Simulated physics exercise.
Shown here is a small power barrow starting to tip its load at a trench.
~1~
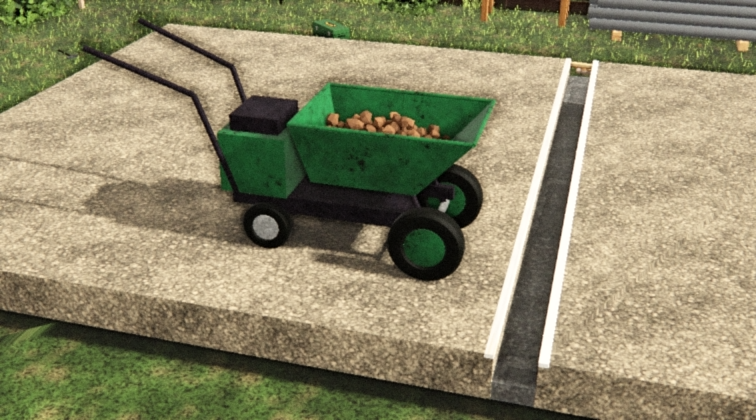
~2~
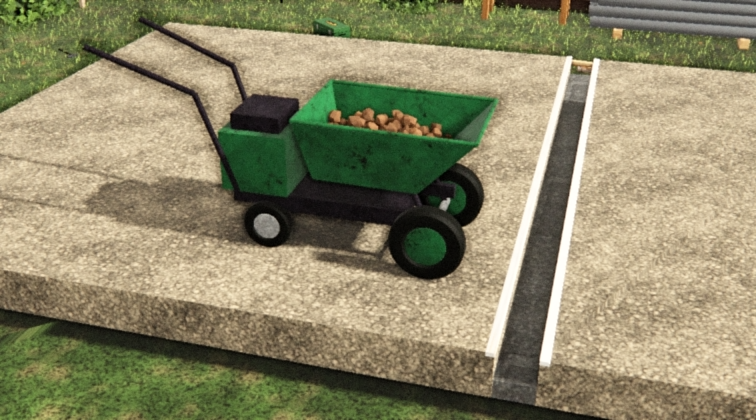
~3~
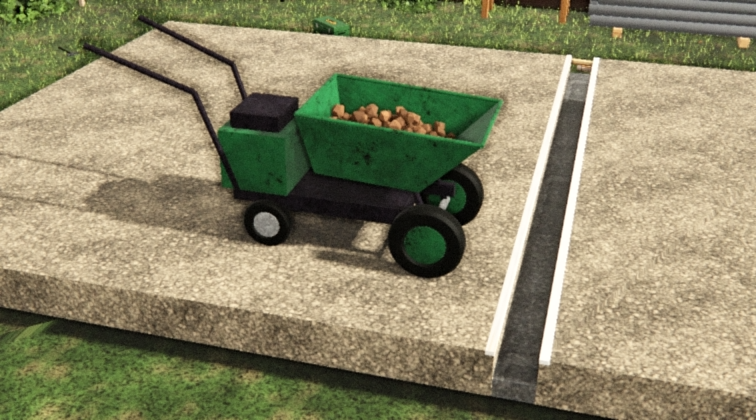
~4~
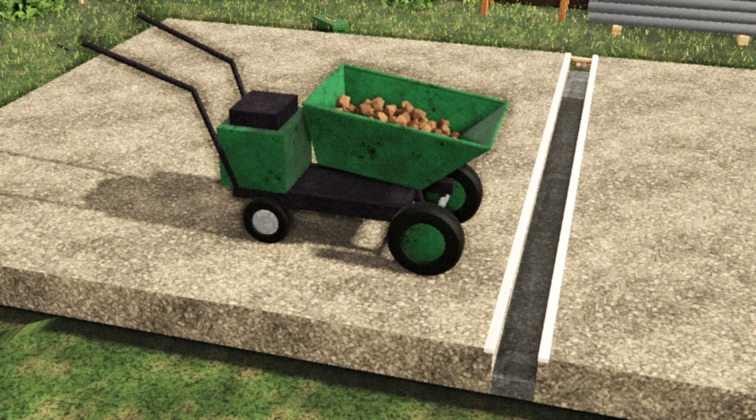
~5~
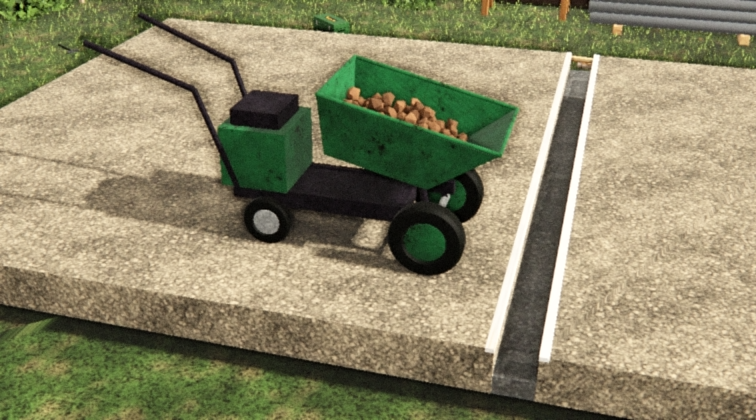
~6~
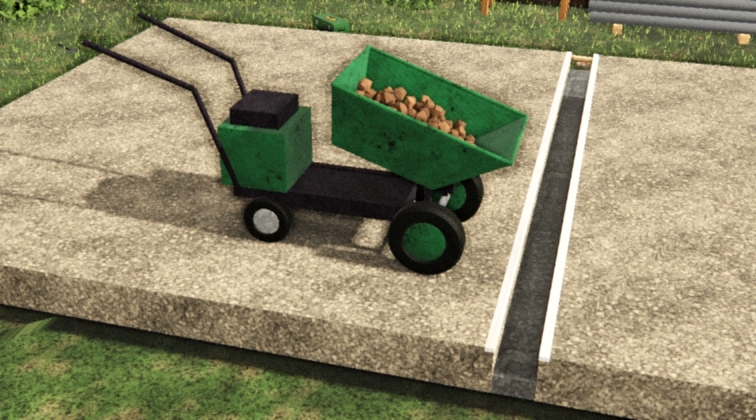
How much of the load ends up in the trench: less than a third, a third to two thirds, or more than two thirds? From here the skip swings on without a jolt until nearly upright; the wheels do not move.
Less than a third.
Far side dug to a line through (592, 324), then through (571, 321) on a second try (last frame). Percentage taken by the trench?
The first try comes to close to 70 per cent, the next to 40 per cent.
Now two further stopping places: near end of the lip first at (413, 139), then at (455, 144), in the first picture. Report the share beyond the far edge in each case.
Position 1 near 10 %, position 2 near 60 %.
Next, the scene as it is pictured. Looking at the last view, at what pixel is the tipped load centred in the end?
Somewhere close to (604, 263) in the last picture.
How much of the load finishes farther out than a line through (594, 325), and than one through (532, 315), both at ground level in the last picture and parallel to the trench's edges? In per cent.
In order: Near 50 %, then 90 %.
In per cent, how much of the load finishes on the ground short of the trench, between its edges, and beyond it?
Short: 0; between: 5; beyond: 85 per cent.
Soon, skip tipped steeply; all in the skip.
A while on, skip tipped steeply; most in the skip; about a quarter beyond it; a stray few falling.
Towards the end, skip tipped right over; a small part in the skip; a stray few in or heaped over the trench; most beyond it.
Finally, skip tipped right over; a small part in the skip; a small part in or heaped over the trench; most beyond it.
